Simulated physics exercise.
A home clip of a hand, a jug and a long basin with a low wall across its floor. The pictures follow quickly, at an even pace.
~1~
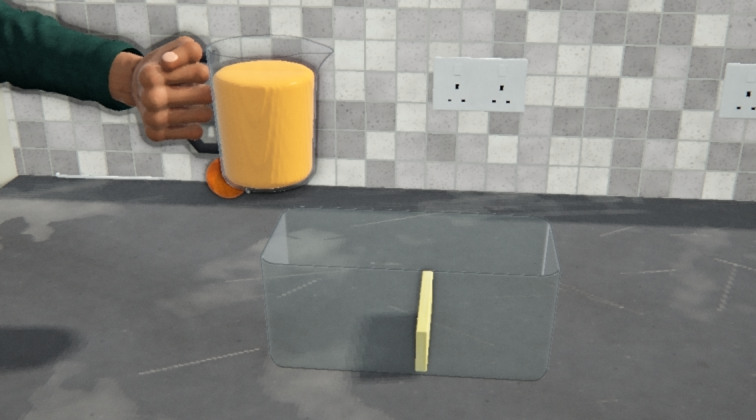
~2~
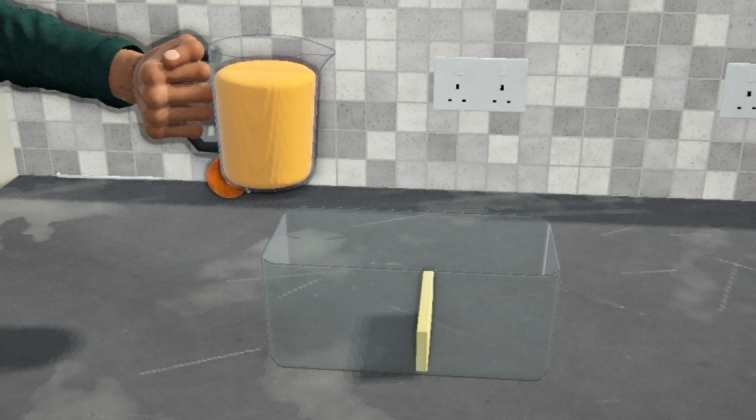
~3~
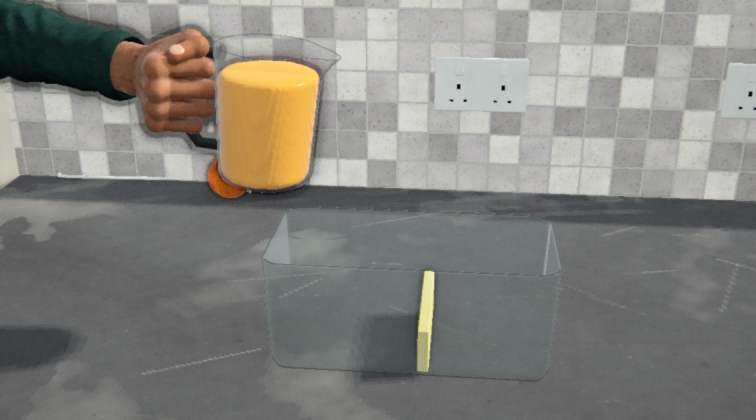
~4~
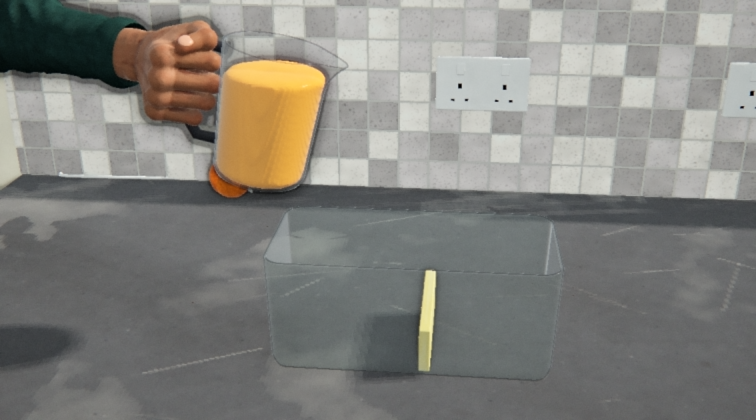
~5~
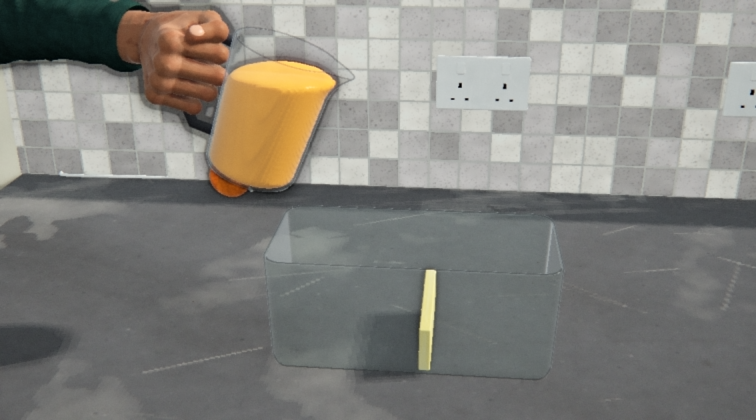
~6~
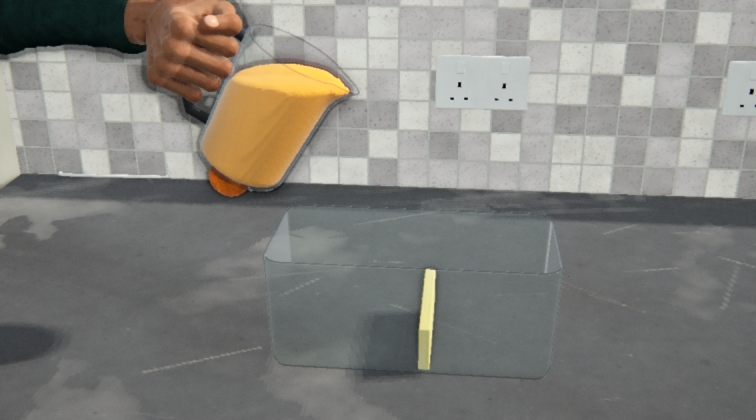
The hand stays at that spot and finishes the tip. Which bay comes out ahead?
The left part.
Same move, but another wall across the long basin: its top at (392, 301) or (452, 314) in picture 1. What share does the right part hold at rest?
About 80 and 10 per cent.
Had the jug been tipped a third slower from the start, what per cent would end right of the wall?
Close to 20 per cent.
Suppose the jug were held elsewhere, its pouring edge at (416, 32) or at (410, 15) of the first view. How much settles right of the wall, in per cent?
Near 90 % and 85 %.
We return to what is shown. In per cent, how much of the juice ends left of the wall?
Near 85 %.
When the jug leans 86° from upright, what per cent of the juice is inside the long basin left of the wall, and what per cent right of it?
Left: 10 %. Right: 0 %.
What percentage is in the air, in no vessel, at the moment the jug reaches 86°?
Near 20 %.
A moment on, the tilt is 86° and 71 per cent is still to pour, 8 is left of the wall and 2 right of it.
Next, the tilt is 100° and 26 per cent is still to pour, 49 is left of the wall and 8 right of it.
Then the tilt is 100° and 6 per cent is still to pour, 74 is left of the wall and 11 right of it.
Later the tilt is 100° and 1 per cent is still to pour, 82 is left of the wall and 13 right of it.
At rest 83 per cent lies left of the wall, 14 right of it and 3 outside.
